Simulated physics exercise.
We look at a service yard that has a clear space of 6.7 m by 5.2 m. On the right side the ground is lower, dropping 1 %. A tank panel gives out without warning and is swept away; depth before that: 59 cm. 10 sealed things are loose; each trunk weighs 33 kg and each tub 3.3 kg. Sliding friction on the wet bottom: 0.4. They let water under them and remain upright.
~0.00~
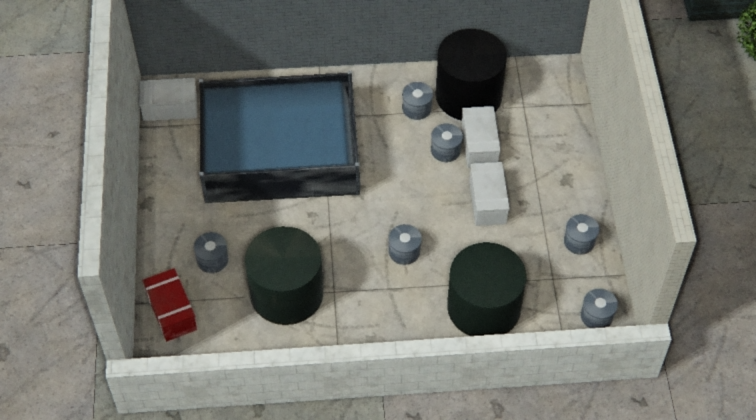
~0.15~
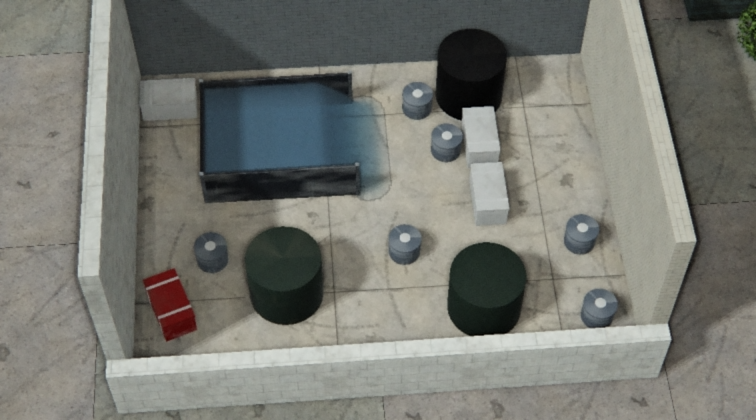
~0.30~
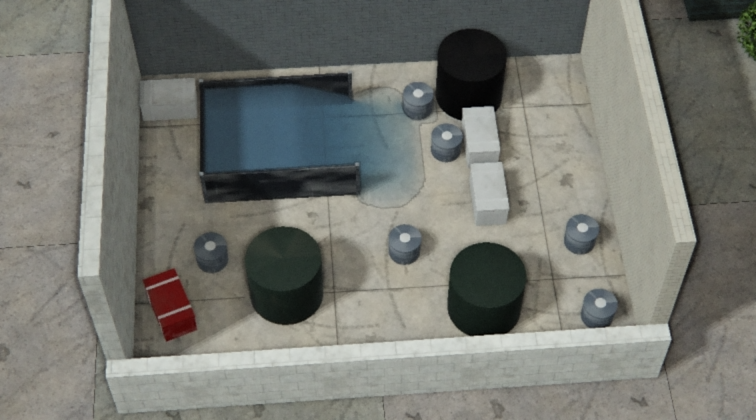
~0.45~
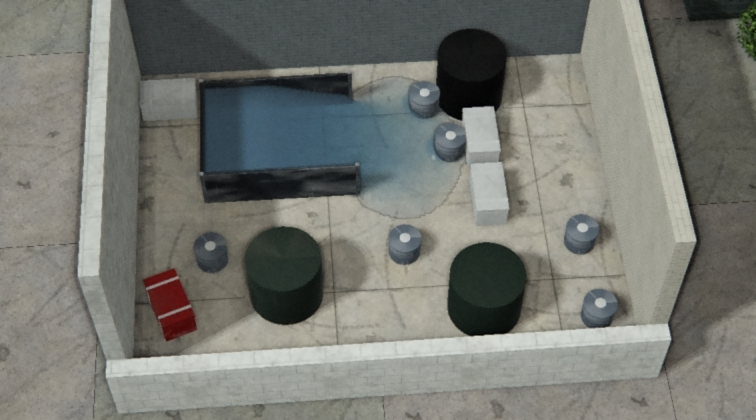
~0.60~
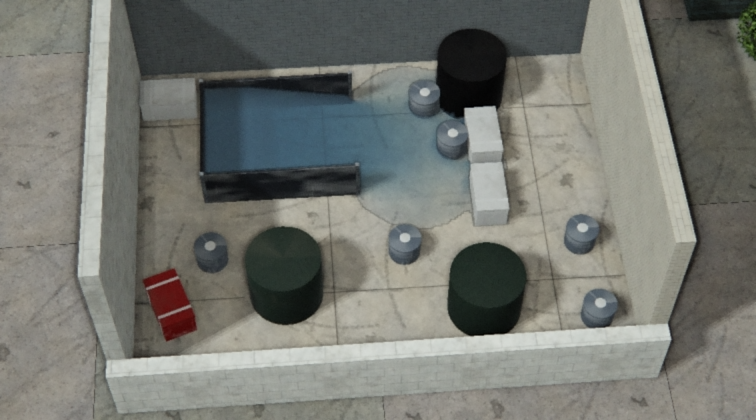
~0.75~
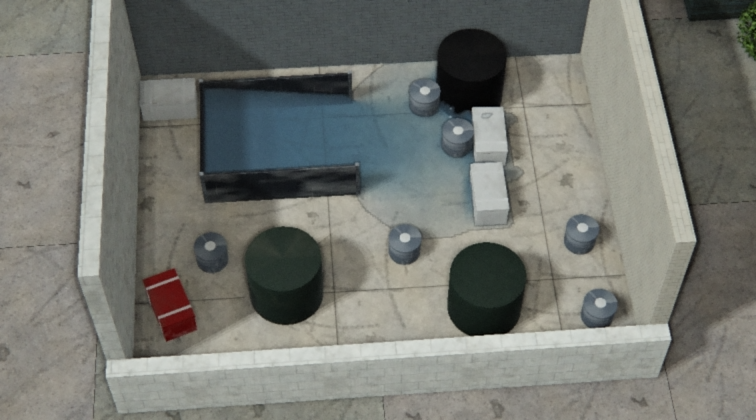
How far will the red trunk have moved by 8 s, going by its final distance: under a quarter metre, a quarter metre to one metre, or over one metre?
Its displacement will be small.
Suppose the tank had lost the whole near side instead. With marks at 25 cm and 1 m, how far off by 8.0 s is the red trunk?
In that case the red trunk travels far.
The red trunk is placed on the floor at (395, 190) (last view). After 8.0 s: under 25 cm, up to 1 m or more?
From that spot, it is pushed far off.
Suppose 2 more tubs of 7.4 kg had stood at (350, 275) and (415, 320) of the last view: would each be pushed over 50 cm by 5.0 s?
Lab note - in order: Below threshold / below threshold.
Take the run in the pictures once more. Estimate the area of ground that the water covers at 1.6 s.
Flooded: Near 14 m2.
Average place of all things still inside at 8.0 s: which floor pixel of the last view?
The average lands around (375, 233).
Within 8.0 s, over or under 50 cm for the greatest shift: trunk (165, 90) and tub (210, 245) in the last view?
Within the limit, then within the limit.
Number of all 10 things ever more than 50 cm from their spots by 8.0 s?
I make that 6.
After 1.6 s the red trunk is near (168, 297), 0.0 m from its start, aground; 2 afloat.
After 3.6 s the red trunk is near (168, 297), 0.0 m from its start, aground; 6 afloat.
After 5.6 s the red trunk is near (168, 297), 0.0 m from its start, aground; 6 afloat.
After 8.0 s the red trunk is near (168, 297), 0.0 m from its start, aground; 7 afloat.
